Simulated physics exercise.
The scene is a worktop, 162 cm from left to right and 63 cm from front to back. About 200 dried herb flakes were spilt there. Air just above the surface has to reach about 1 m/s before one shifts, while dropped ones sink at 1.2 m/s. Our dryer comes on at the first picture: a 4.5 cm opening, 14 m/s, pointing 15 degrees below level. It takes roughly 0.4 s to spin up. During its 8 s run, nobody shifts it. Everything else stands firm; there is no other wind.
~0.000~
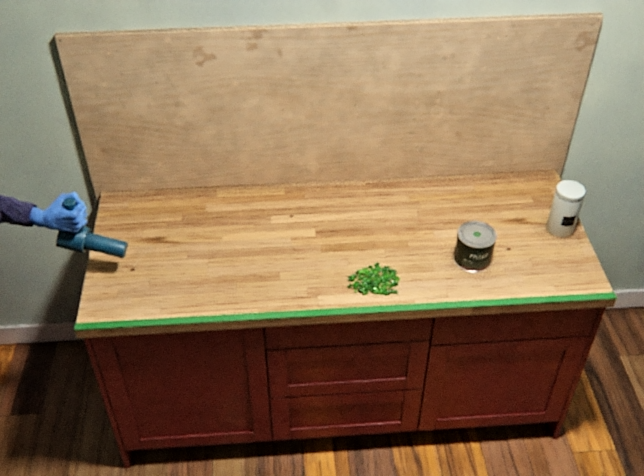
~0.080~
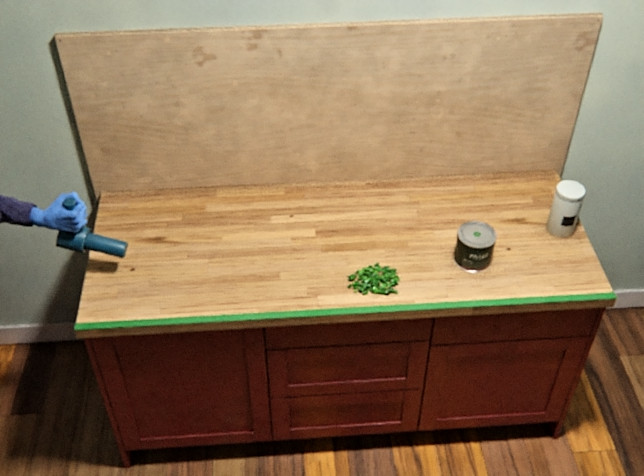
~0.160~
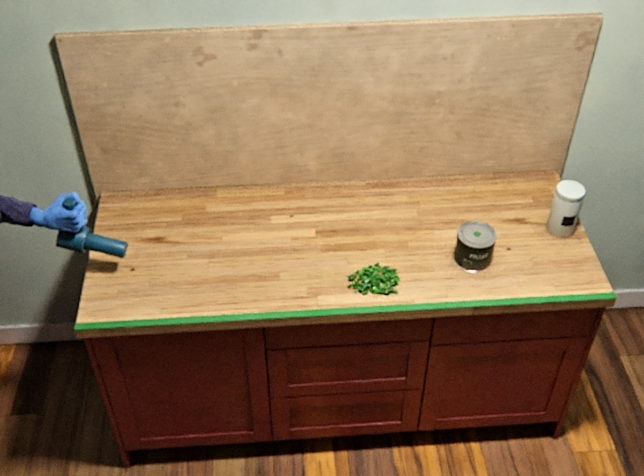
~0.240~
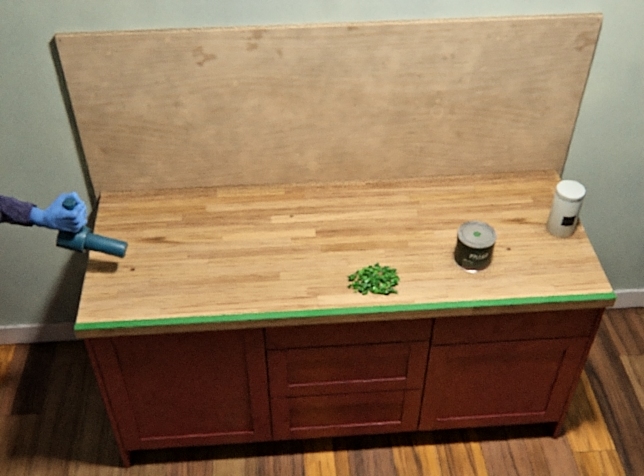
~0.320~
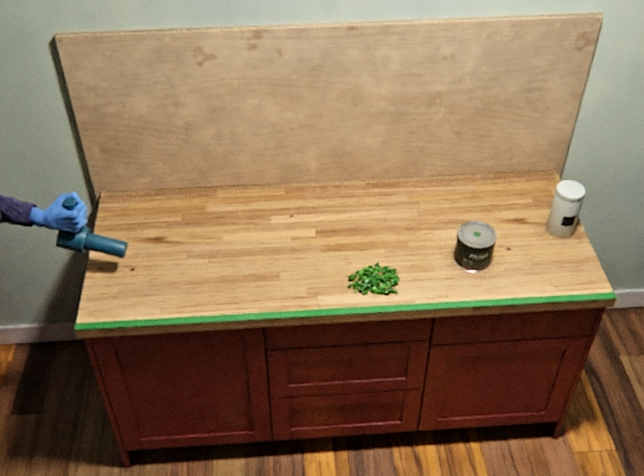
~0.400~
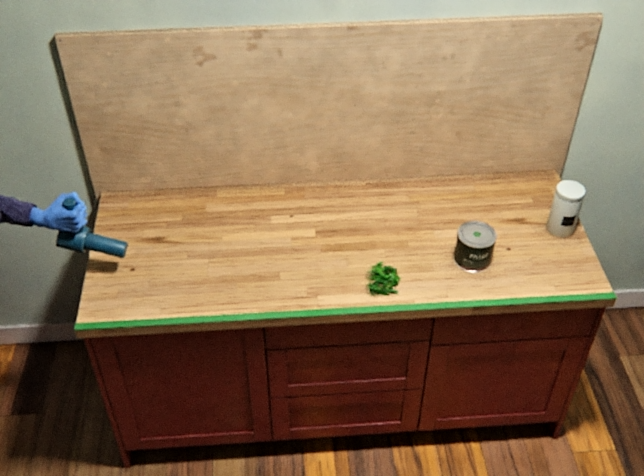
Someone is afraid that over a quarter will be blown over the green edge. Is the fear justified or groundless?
The fear is justified.
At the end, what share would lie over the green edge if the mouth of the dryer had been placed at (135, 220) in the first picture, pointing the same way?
Then about 100 %.
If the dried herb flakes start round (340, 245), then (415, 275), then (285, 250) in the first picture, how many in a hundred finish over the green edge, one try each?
Taking the three spots in order, you'd get around 0 percent, 20 percent and 0 percent.
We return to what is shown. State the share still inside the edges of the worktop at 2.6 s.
It should be roughly 3 % by then.
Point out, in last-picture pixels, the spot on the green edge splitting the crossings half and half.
(499, 305).
After 1.6 s, 15 % are on the move or not yet settled, 38 % are over the green edge.
After 2.6 s, 3 % are on the move or not yet settled, 38 % are over the green edge.
After 4.4 s, 0 % are on the move or not yet settled, 38 % are over the green edge.
After 8.0 s, at the end, 38 % are over the green edge.
